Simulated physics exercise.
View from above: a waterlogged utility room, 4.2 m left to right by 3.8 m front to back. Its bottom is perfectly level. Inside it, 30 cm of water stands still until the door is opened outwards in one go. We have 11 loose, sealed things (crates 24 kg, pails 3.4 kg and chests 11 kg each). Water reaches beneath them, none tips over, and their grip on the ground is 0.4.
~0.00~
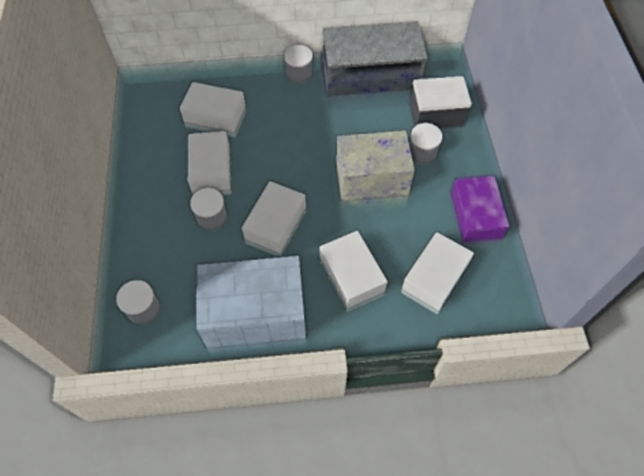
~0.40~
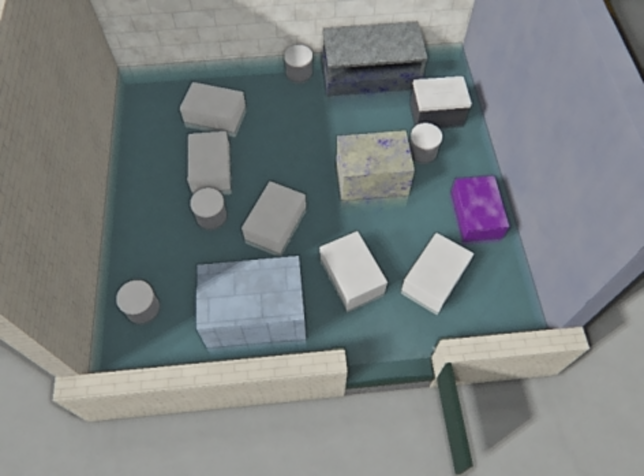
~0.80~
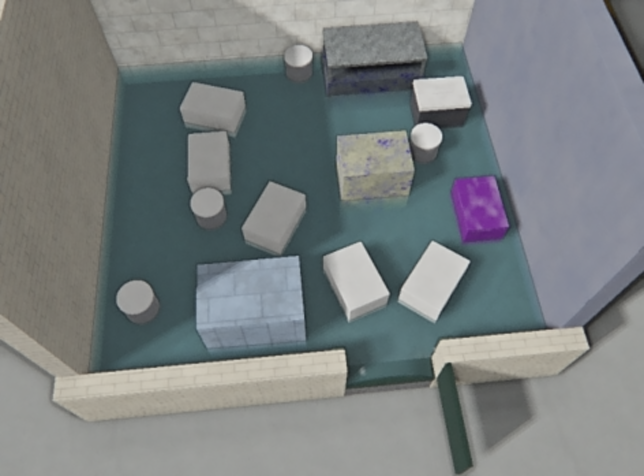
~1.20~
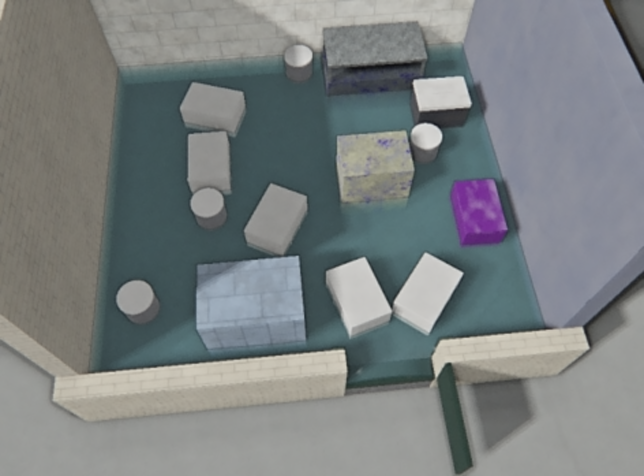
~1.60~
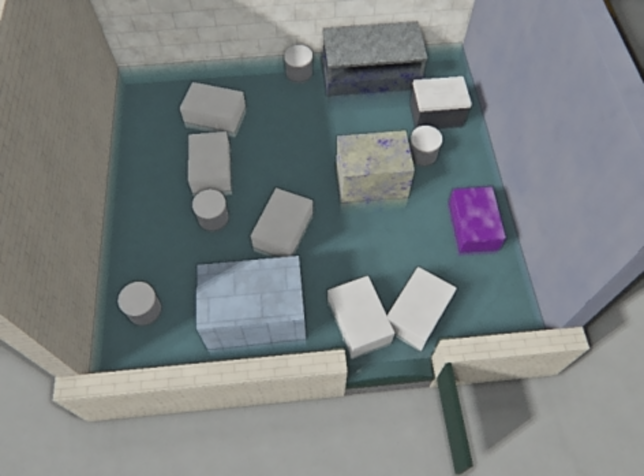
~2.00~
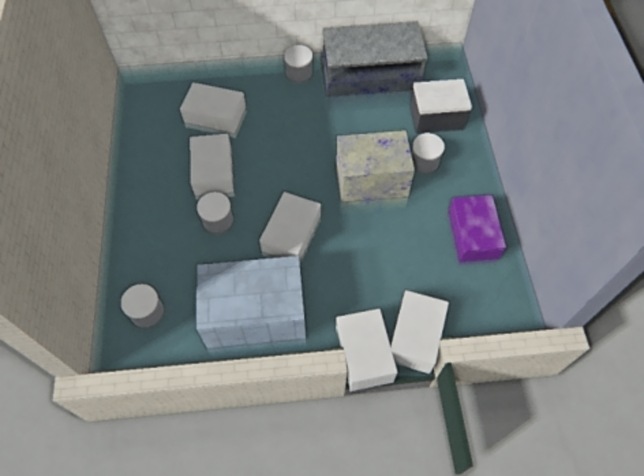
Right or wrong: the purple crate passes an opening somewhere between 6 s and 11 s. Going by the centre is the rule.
Right.
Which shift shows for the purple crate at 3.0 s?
I'd put it at around 40 cm.
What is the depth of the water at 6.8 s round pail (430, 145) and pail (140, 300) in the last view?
Some 23 cm at the first, some 22 cm at the second.
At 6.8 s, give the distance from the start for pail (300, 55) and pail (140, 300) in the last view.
In order: 20 cm and 30 cm.
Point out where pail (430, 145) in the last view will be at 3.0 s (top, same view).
(436, 170), roughly.
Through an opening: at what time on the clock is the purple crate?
Near 9.0 s.
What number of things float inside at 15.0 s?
Just then, the number is 5.
After 3.0 s the purple crate is near (483, 242), 0.4 m from its start, afloat; 2 of 11 are out; 9 afloat.
After 6.8 s the purple crate is near (457, 304), 1.1 m from its start, afloat; 3 of 11 are out; 8 afloat.
After 11.0 s the purple crate has gone out (at 9.1 s); 4 of 11 are out; 7 afloat.
After 15.0 s the purple crate has gone out (at 9.1 s); 6 of 11 are out; 5 afloat.
